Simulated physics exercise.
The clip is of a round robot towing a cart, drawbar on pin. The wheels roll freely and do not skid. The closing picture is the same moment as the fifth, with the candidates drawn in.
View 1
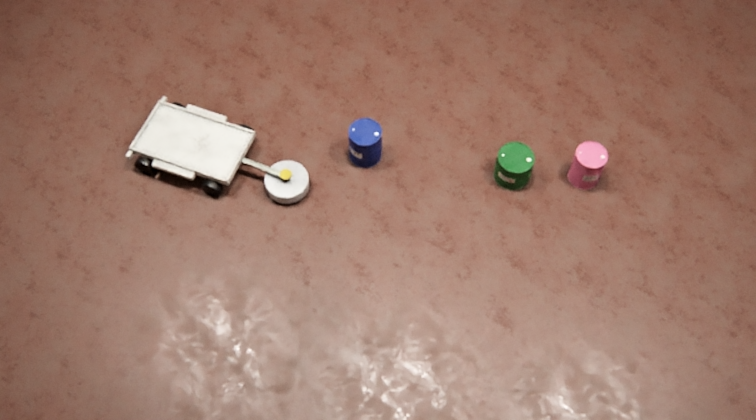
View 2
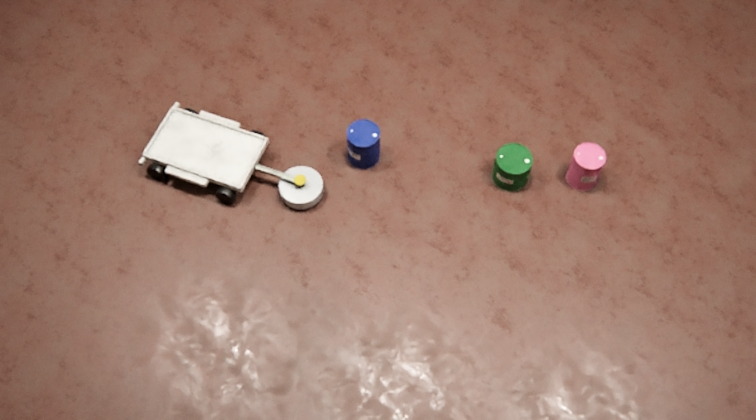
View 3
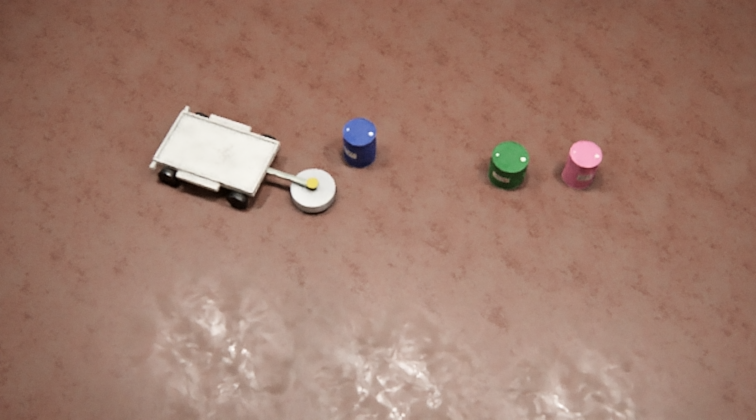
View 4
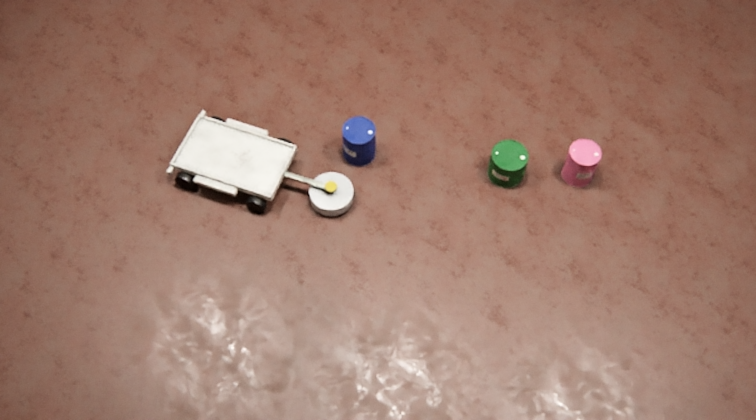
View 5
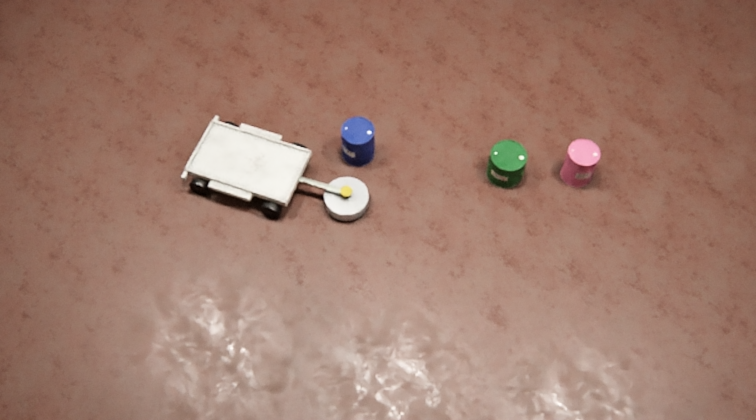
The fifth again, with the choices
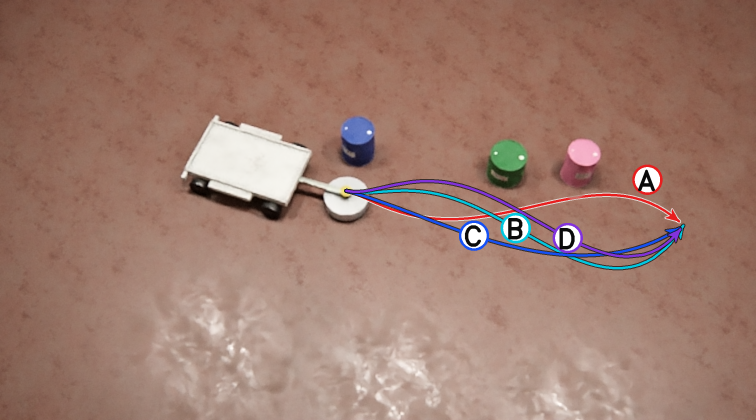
The clip opens on a small round robot joined by a bar to a white cart at the left, with a blue keg, a green tub and a pink keg to the right. The robot tows the cart steadily rightward and slightly downward, passing just below the blue keg as the cart follows behind.
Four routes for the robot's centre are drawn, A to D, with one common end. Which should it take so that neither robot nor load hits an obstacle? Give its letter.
Route C.
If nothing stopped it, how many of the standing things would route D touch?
It touches two.
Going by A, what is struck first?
It meets the green tub.
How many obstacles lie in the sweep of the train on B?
In all, one.
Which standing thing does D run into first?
The blue keg.
On the copy, A from (346, 191) via (510, 212) to (679, 221); B from (346, 191) via (523, 232) to (683, 225); C from (346, 191) via (508, 245) to (679, 228); D from (346, 191) via (522, 213) to (681, 229).
On C. First, robot (462, 238), cart (362, 198).
Then, robot (586, 261), cart (480, 234).
Finally, robot (680, 231), cart (580, 241); nothing has been touched.
By contrast, A meets the pink keg and green tub; B meets the blue keg; D meets the green tub and blue keg.
